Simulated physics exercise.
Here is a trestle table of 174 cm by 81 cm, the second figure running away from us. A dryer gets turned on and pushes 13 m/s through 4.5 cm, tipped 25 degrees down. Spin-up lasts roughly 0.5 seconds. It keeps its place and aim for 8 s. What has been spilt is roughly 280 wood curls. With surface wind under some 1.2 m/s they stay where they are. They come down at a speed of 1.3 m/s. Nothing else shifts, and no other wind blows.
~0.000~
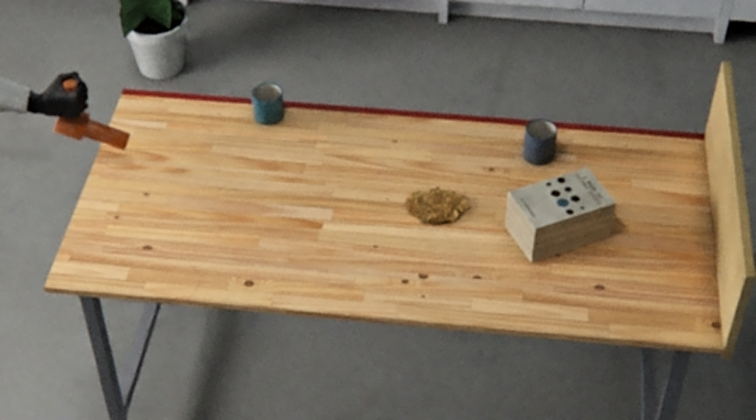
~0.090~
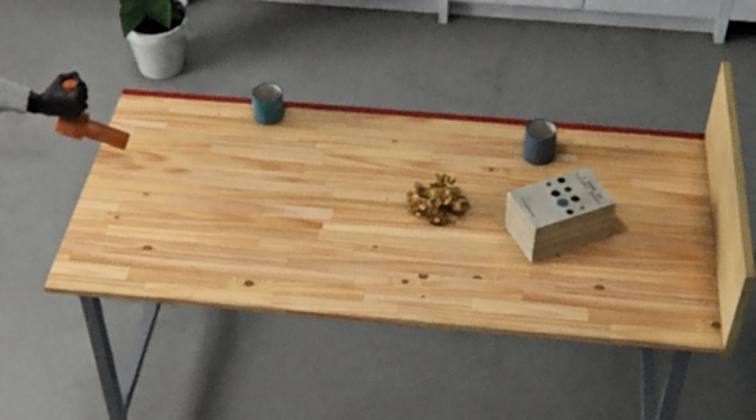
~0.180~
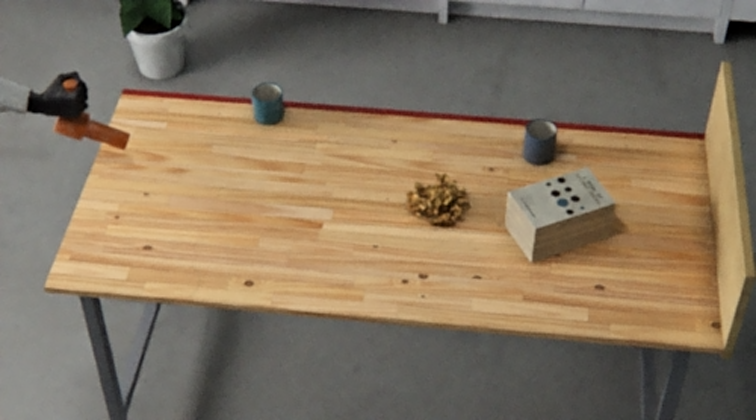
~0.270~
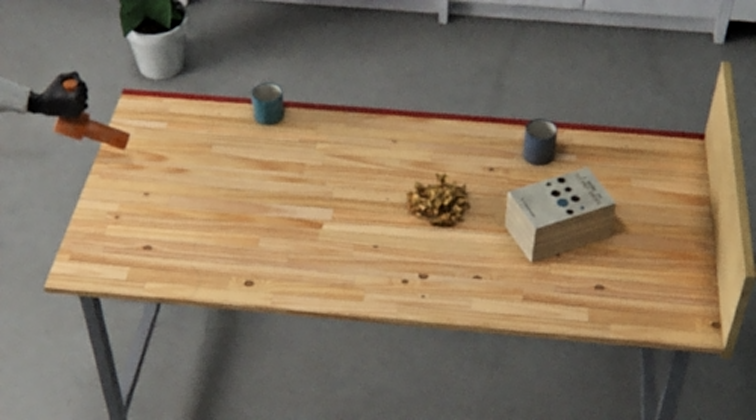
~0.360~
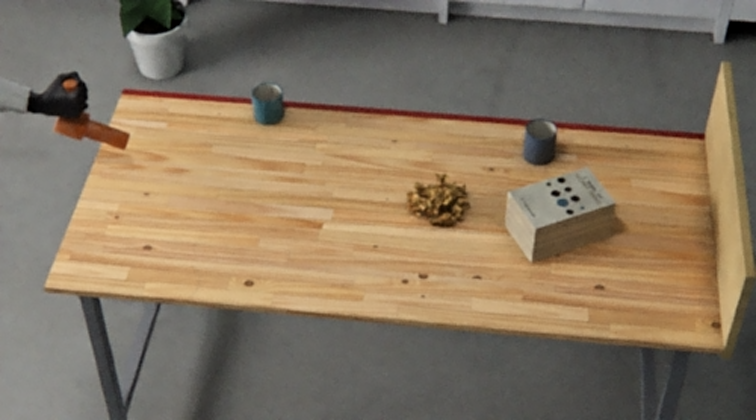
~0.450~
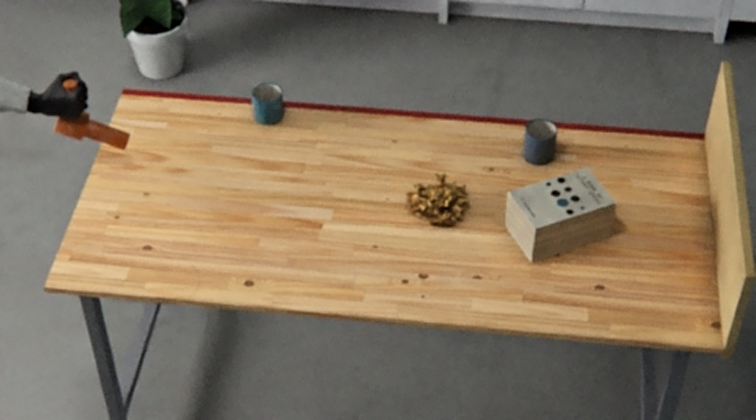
The clip opens on a wooden trestle table holding two mugs, a book and a small pile of wood curls, while a gloved hand at the left points an orange dryer across it. The pile's outline shifts very slightly, with the curls staying bunched beside the book and everything else still.
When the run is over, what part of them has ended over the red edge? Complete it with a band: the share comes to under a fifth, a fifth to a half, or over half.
The share comes to under a fifth.
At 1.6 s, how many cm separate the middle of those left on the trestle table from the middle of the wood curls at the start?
I'd say close to 35 cm.
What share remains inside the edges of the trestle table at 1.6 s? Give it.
Roughly 90 %.
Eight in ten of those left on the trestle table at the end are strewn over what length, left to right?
Spread, left to right: Approx. 50 cm.
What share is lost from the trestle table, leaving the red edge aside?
Roughly 30 per cent.
After 1.6 s, 2 % are over the red edge; the middle of those still in play is near (568, 204); 42 % have settled or left.
After 2.6 s, 3 % are over the red edge; the middle of those still in play is near (605, 202); 59 % have settled or left.
After 4.4 s, 3 % are over the red edge; the middle of those still in play is near (568, 204); 72 % have settled or left.
After 8.0 s, at the end, 3 % are over the red edge; the middle of those still in play is near (568, 204).
